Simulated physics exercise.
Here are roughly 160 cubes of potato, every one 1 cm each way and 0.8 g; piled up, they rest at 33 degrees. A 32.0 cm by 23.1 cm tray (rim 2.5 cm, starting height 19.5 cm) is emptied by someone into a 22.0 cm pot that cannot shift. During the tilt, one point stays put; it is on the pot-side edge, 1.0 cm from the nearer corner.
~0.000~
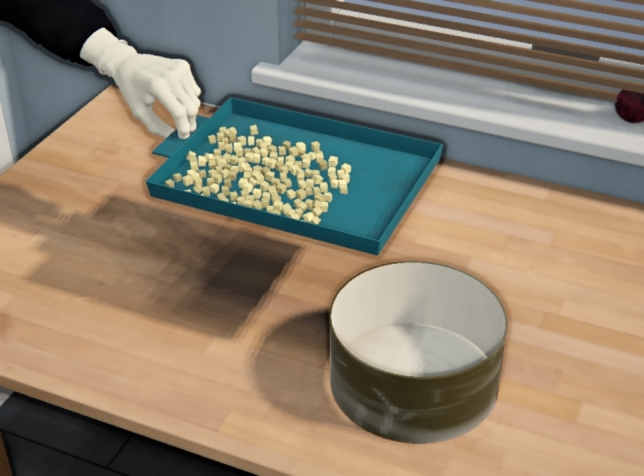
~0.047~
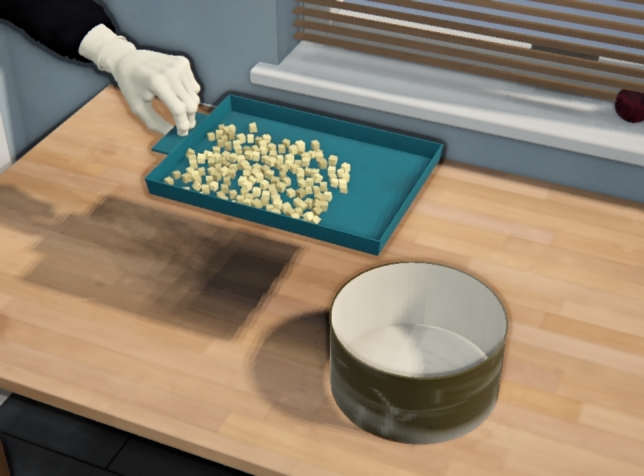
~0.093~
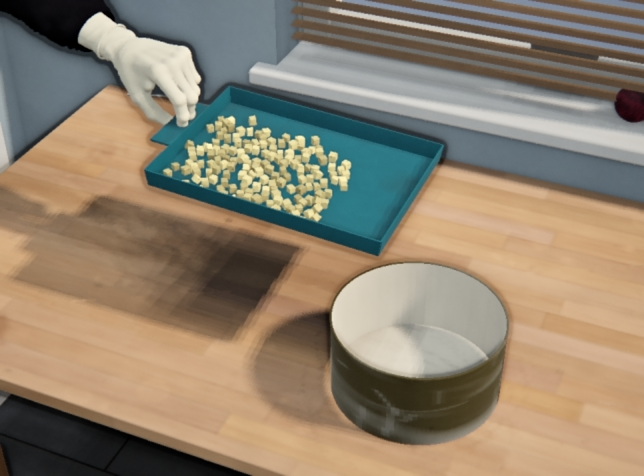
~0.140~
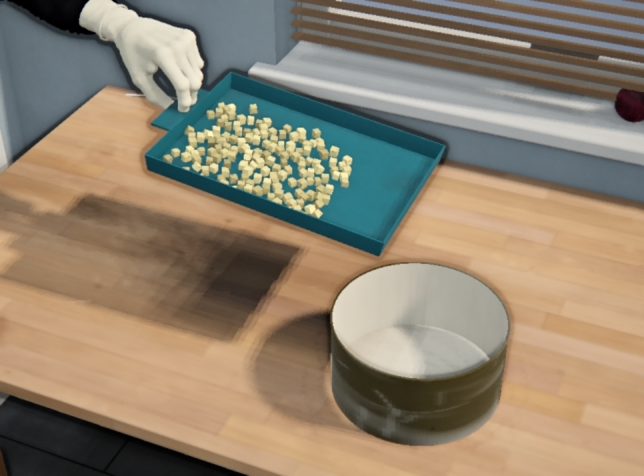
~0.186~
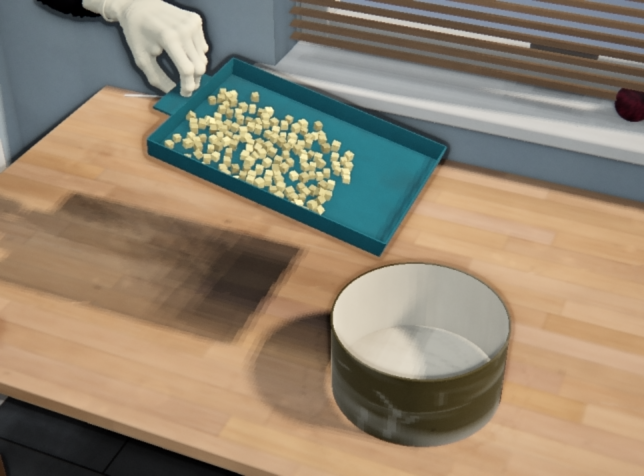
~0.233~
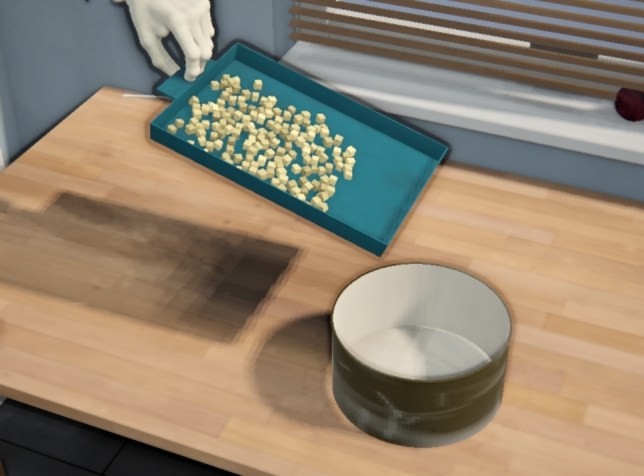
A white-gloved hand raises the left end of a teal tray holding pale cubes.
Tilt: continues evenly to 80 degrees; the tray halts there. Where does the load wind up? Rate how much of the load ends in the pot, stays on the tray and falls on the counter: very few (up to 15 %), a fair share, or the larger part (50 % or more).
Pot: A fair share; tray: A fair share; counter: A fair share.
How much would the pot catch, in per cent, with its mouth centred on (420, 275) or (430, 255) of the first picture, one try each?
Around 45 per cent, then around 50 per cent.
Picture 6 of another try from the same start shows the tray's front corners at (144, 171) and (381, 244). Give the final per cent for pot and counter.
Split: Pot = 20, counter = 35.
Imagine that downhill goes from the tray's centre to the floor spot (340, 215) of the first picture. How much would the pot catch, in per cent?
That would be close to 90 per cent.
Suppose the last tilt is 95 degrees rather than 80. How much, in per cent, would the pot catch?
In that case it comes to about 35 in a hundred.
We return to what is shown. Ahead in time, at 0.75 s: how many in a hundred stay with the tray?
Of the load, some 95 percent.
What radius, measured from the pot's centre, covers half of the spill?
Some 30 centimetres.
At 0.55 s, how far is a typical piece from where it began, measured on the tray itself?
By then it sits near 3 cm from where it began.
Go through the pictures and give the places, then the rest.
Tray tilt 0 degrees, front corners at (149, 180) and (378, 239); middle of the pieces at (266, 172); pot at (418, 316), in the first picture.
Tray tilt 1 degrees, front corners at (148, 178) and (378, 239); middle of the pieces at (265, 170), in the second picture.
Tray tilt 4 degrees, front corners at (148, 169) and (380, 240), lowest corner right back; middle of the pieces at (265, 165), in the third picture.
Tray tilt 8 degrees, front corners at (148, 154) and (382, 241), lowest corner right back; middle of the pieces at (266, 156), in the fourth picture.
Tray tilt 12 degrees, front corners at (150, 139) and (384, 241), lowest corner right back; middle of the pieces at (268, 147), in the fifth picture.
Tray tilt 17 degrees, front corners at (154, 123) and (386, 242), lowest corner right back; middle of the pieces at (270, 137); pot at (421, 318). The tray's pace is about 100 degrees a second, in the sixth picture.
After 0.55 s, tilt 49 degrees; the tray holds 100 %, the pot 0 %.
After 0.75 s, tilt 68 degrees; the tray holds 95 %, the pot 0 %.
After 1.08 s, tilt 80 degrees; the tray holds 35 %, the pot 30 %.
In the end, at 2.3 s, pot 30 %, tray 30 %, counter 40 %.
